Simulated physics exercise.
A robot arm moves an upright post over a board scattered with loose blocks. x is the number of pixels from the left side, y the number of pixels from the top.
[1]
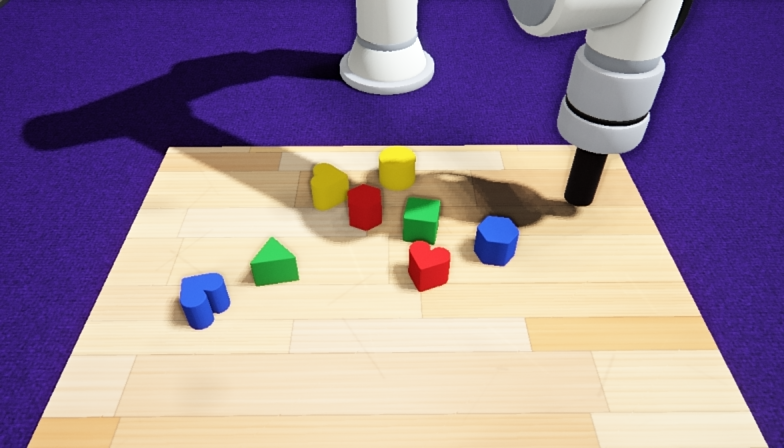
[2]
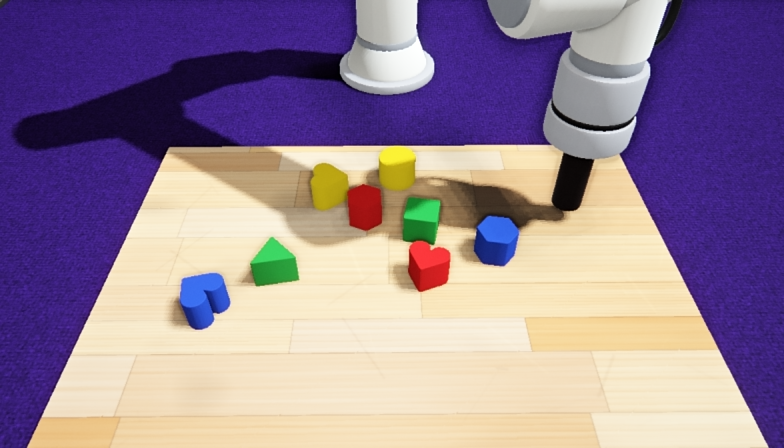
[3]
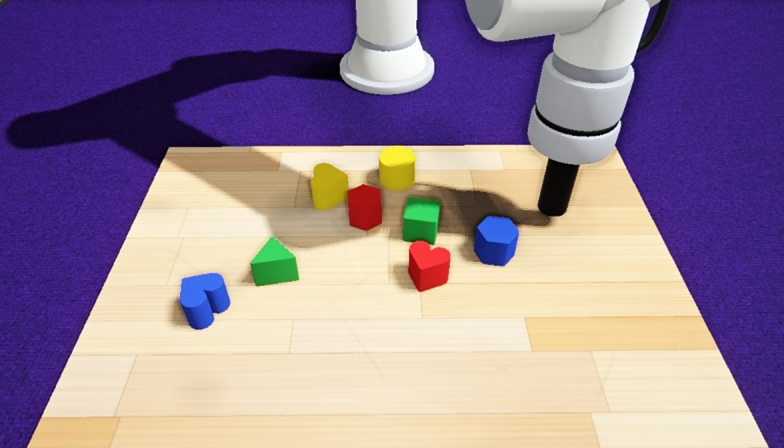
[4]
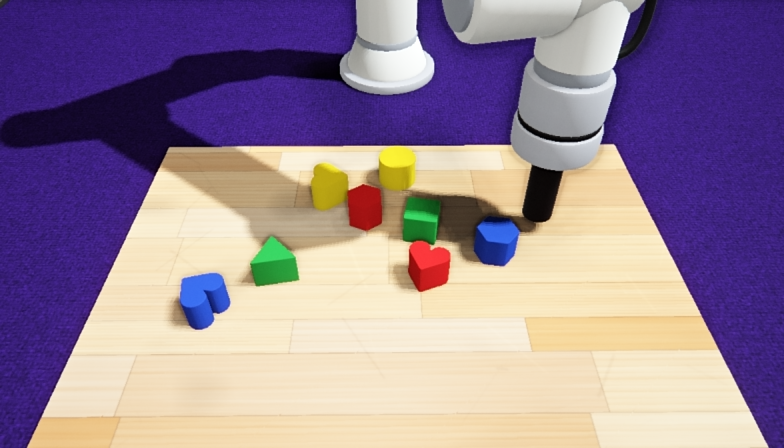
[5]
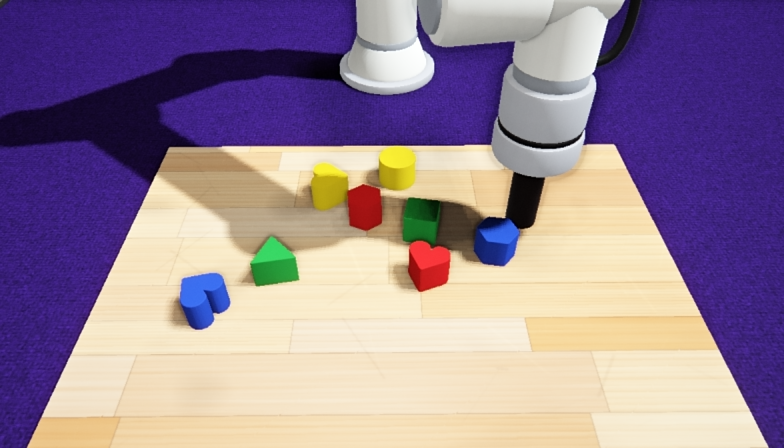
In this clip, a robot arm moves its black upright post leftward and slightly toward the viewer over a wooden board, drawing close to a blue six-sided block, while the scattered red, green, yellow and blue blocks stay still.
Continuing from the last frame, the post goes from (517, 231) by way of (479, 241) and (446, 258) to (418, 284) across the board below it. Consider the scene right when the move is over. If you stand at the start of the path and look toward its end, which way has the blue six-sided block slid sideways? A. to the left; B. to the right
That would be A.
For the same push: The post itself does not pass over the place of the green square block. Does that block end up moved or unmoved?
At the end, its place is the same.
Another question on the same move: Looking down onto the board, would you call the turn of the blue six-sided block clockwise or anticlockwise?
Direction: Anticlockwise.
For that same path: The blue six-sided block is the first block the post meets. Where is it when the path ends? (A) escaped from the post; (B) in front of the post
Answer: A.
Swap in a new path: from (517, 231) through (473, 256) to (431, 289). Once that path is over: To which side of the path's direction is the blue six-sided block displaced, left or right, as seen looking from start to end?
It goes toward the left-hand side.
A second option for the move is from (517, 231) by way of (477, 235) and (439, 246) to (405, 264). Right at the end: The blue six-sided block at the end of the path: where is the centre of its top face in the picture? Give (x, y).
Just about (480, 238).
The first path, step by step. One third of the way, post at (481, 229); blue six-sided block at (482, 242), turned 50° anticlockwise.
Two thirds of the way, post at (446, 247); blue six-sided block at (472, 255), turned 110° anticlockwise.
At the end, post at (419, 272); green square block still; red heart at (402, 280); blue six-sided block at (473, 256), turned 115° anticlockwise.
